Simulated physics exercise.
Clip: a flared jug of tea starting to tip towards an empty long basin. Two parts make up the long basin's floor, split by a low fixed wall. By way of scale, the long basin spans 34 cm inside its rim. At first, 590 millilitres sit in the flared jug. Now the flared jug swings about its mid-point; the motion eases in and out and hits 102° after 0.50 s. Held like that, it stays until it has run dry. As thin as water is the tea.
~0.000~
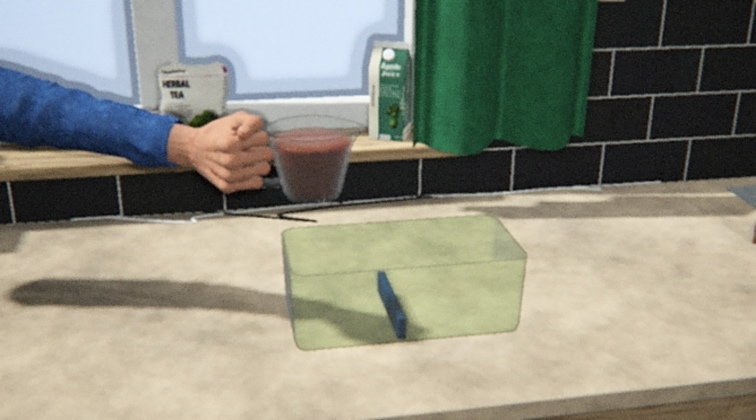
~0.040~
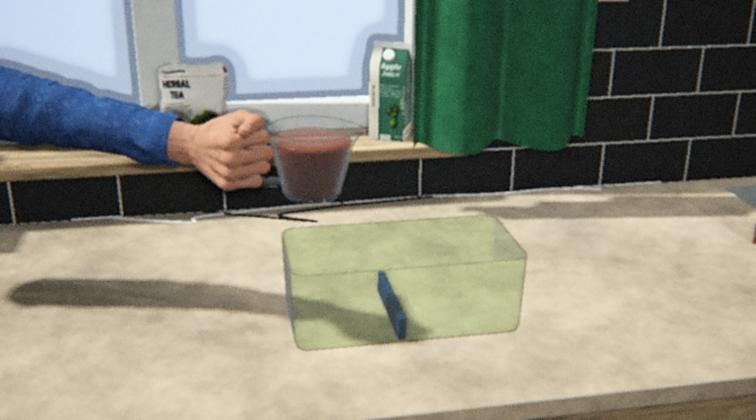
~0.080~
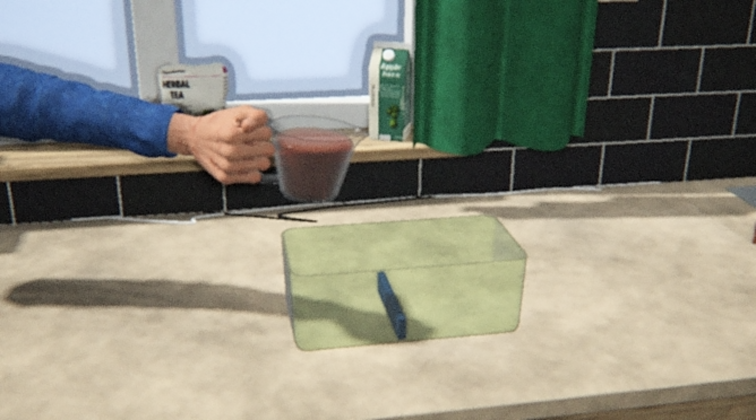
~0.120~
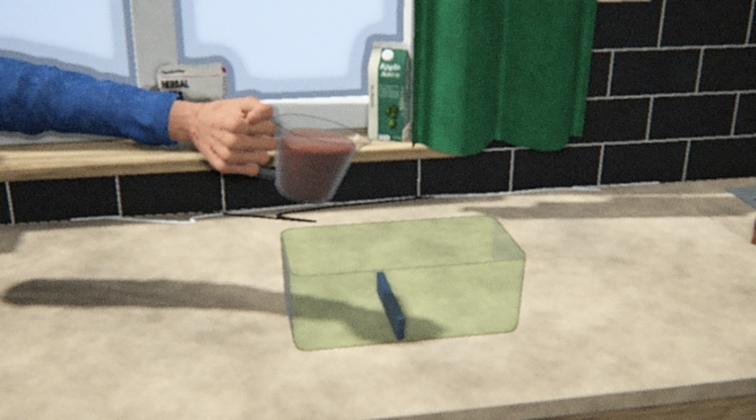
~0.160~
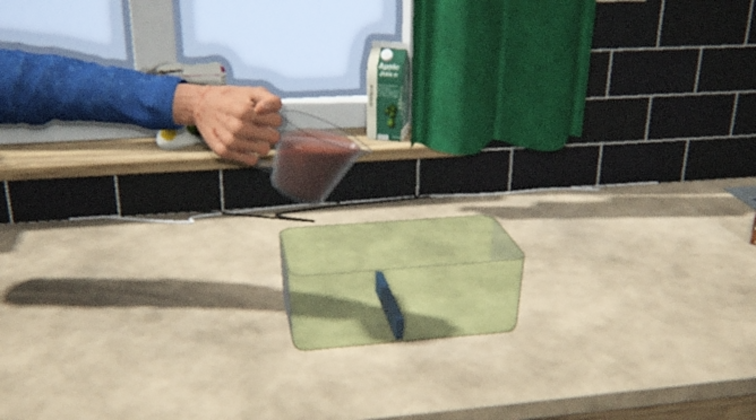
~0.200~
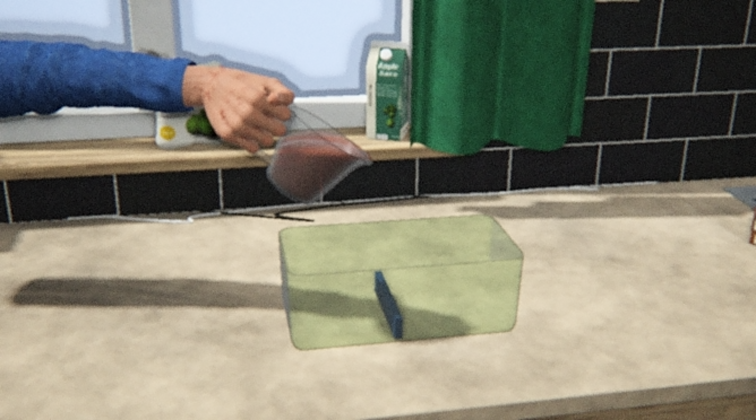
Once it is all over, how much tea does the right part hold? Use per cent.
The right part holds about 54 per cent.
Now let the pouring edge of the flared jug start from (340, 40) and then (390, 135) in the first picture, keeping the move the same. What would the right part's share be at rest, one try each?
Result: 45 per cent, then 90 per cent.
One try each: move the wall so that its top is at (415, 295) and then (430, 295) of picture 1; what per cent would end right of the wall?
Respectively close to 20 and 15 %.
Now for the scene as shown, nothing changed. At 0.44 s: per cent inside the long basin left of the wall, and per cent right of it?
Around 6 percent on the left and 32 on the right.
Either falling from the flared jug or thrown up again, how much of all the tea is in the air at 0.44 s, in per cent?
Roughly 30 %.
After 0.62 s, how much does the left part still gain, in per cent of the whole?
I'd put it at some 8 percent.
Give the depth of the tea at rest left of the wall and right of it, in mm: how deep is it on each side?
10 mm left, 12 mm right.
Then, 0.44 s in, the tilt is 98° and 32 per cent is still to pour, 6 is left of the wall and 32 right of it.
Then, 0.62 s in, the tilt is 102° and 4 per cent is still to pour, 36 is left of the wall and 52 right of it.
Then, 0.80 s in, the tilt is 102° and 0 per cent is still to pour, 44 is left of the wall and 54 right of it.
Then, 1.00 s in, the tilt is 102° and 0 per cent is still to pour, 44 is left of the wall and 54 right of it.
Finally, 44 per cent lies left of the wall, 54 right of it and 2 outside.
